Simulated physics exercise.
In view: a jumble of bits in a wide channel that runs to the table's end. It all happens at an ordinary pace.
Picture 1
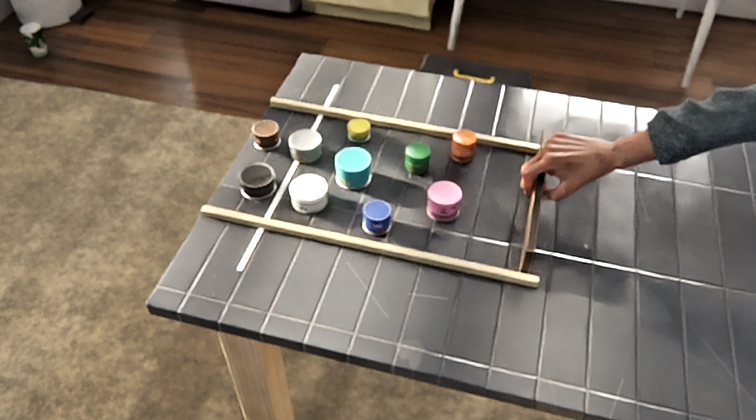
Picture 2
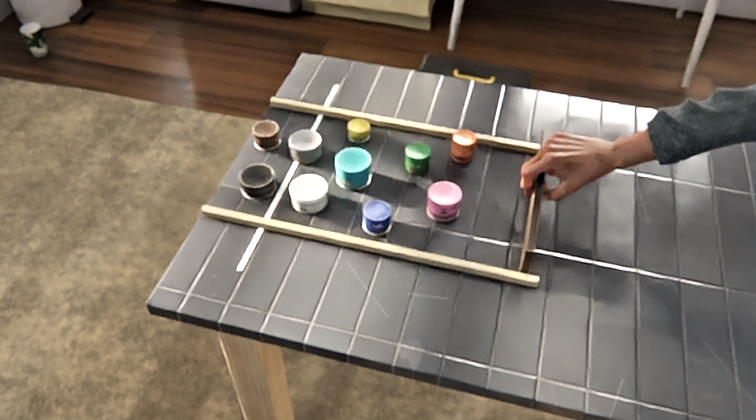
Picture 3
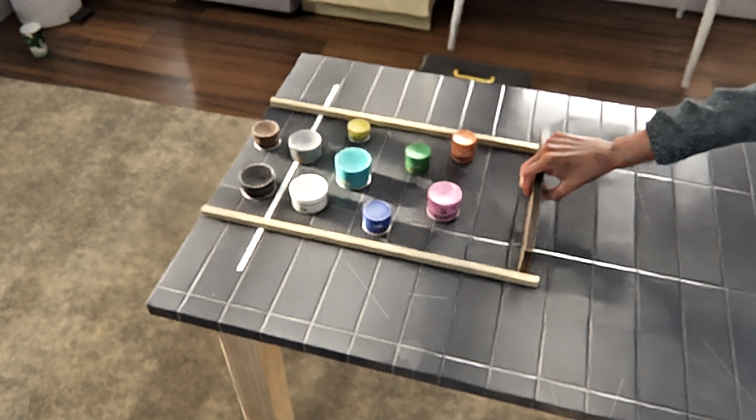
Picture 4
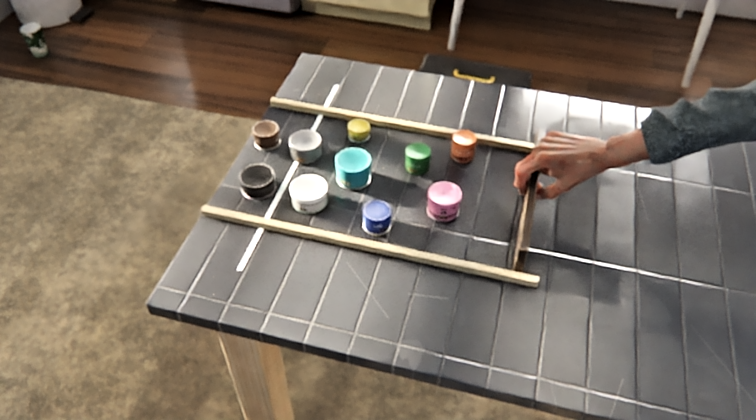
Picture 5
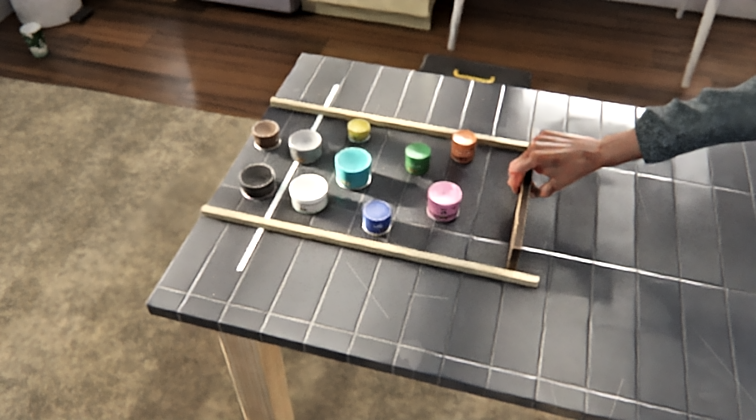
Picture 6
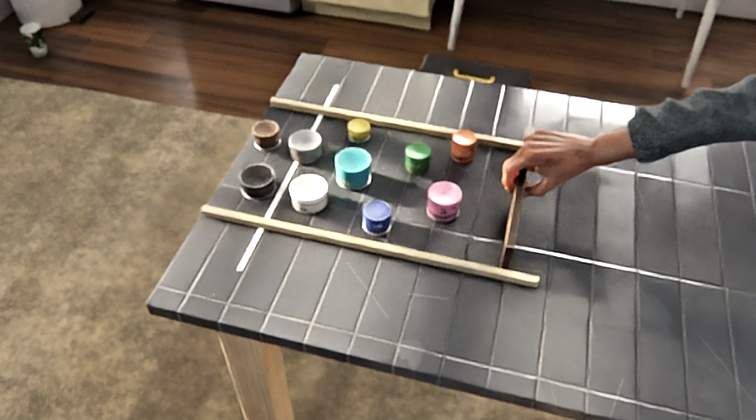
A hand slides an upright board slightly left toward small colored tubs on a table.
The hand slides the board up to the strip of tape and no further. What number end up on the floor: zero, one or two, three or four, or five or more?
In the end the number that fall off is one or two.
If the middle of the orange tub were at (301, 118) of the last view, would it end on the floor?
From there it is kept.
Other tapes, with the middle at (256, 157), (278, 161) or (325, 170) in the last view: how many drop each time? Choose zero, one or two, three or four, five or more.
Taking them in turn, five or over; either one or two; none.
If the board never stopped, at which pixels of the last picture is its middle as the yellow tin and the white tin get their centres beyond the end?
At (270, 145) for the yellow tin; at (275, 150) for the white tin.
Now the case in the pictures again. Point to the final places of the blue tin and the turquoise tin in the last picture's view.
About (259, 197), and the other about (281, 148).
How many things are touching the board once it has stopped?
In contact: 5.
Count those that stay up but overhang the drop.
The number is 0.
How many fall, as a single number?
Fallen: 2.
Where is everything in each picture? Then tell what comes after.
Brown tin (266, 135); black tin (258, 181); grey tub (306, 146); board (536, 198); tape (295, 164), in the first frame.
Black tin (258, 181); turquoise tin (353, 169), in the second frame.
Grey tub (306, 147); white tin (309, 194), in the third frame.
Brown tin (266, 135); orange tub (463, 146), in the fourth frame.
Black tin (258, 181); blue tin (377, 218), in the fifth frame.
Brown tin (266, 135); black tin (258, 181); grey tub (306, 147); board (518, 195); tape (295, 164), in the sixth frame.
Soon after, none off yet; brown tin at rest near (266, 135); black tin at rest near (258, 181); grey tub at rest near (306, 147).
By the end, the number that fall off is one or two; fallen, black tin and brown tin.
